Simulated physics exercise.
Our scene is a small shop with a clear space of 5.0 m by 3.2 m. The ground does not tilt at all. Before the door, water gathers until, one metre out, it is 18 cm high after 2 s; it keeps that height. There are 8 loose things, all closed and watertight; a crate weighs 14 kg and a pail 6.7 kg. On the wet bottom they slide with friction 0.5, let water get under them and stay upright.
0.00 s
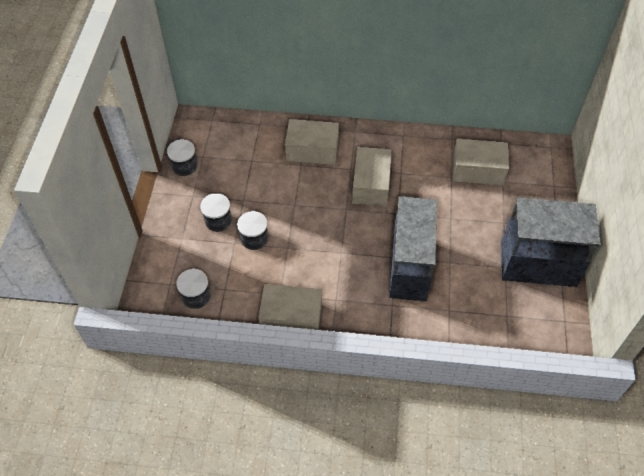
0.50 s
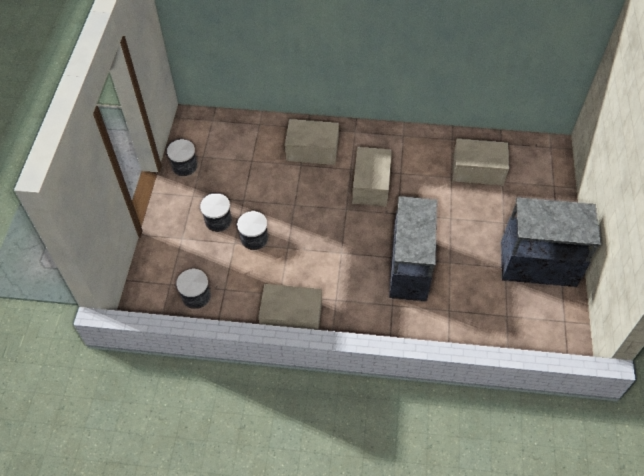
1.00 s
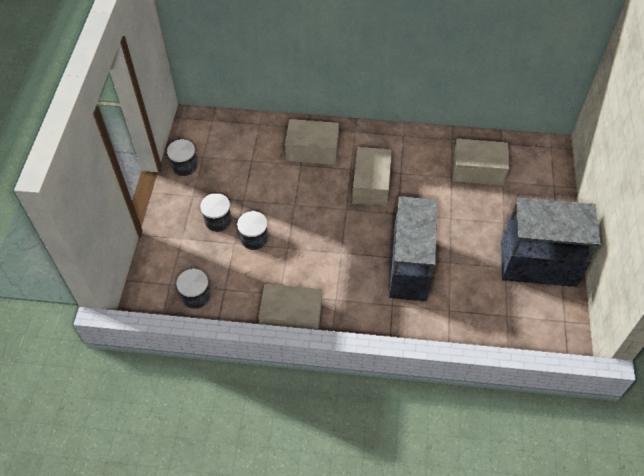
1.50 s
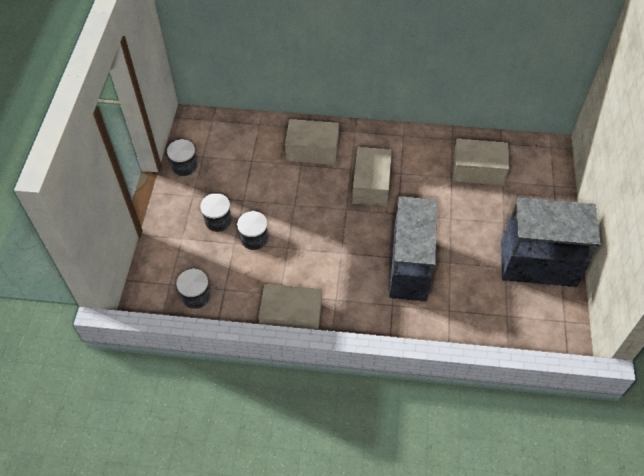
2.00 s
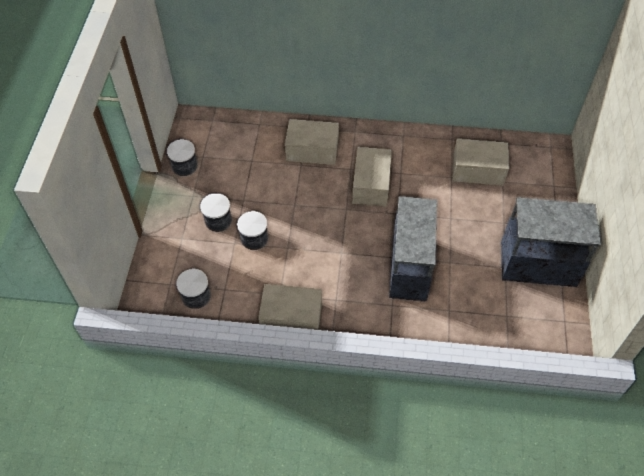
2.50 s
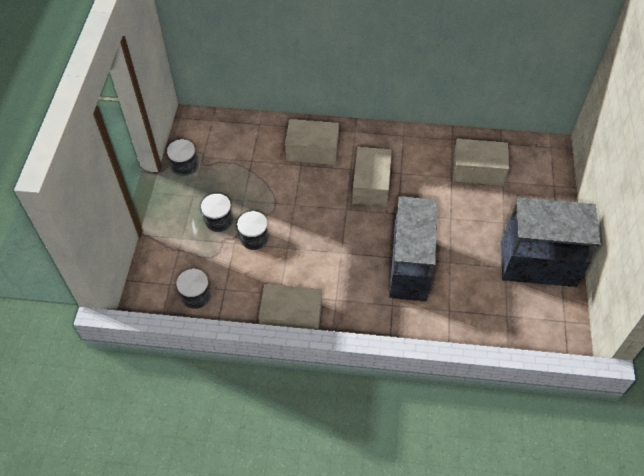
Greenish water spreads over the pale paved ground outside a small open-topped room, seen from high above by a still camera, then slips through the doorway at left as a thin, clear sheet across the brown tiles. Inside are four round white-topped stools near the door, beige blocks, and two dark, grey-topped blocks at right. The sheet surrounds the nearest stools, and none of the objects moves.
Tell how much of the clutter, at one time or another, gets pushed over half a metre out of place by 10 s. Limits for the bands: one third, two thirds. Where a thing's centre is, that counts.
Middle band: A third to two thirds.
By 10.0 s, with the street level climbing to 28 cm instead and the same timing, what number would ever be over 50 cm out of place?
I count 6 of them in that case.
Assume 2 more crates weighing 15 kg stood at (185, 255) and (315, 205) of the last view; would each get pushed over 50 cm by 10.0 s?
One by one: Below; above.
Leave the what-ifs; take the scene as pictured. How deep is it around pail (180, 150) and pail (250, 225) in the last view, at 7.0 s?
Close to 4 and 7 centimetres.
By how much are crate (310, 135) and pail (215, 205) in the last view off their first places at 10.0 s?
They've ended up 40 cm and 200 cm away, in that order.
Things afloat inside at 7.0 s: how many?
It comes to 0 of them.
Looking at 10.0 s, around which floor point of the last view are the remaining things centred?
Roughly at (341, 226).
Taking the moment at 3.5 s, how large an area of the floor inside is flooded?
My estimate is roughly 4.5 m2.
After 3.5 s 0 of 8 are over 50 cm from their spots; 0 afloat.
After 4.5 s 1 of 8 are over 50 cm from their spots; 0 afloat.
After 7.0 s 3 of 8 are over 50 cm from their spots; 0 afloat.
After 10.0 s 4 of 8 are over 50 cm from their spots, and 4 have been at some point; 1 afloat.
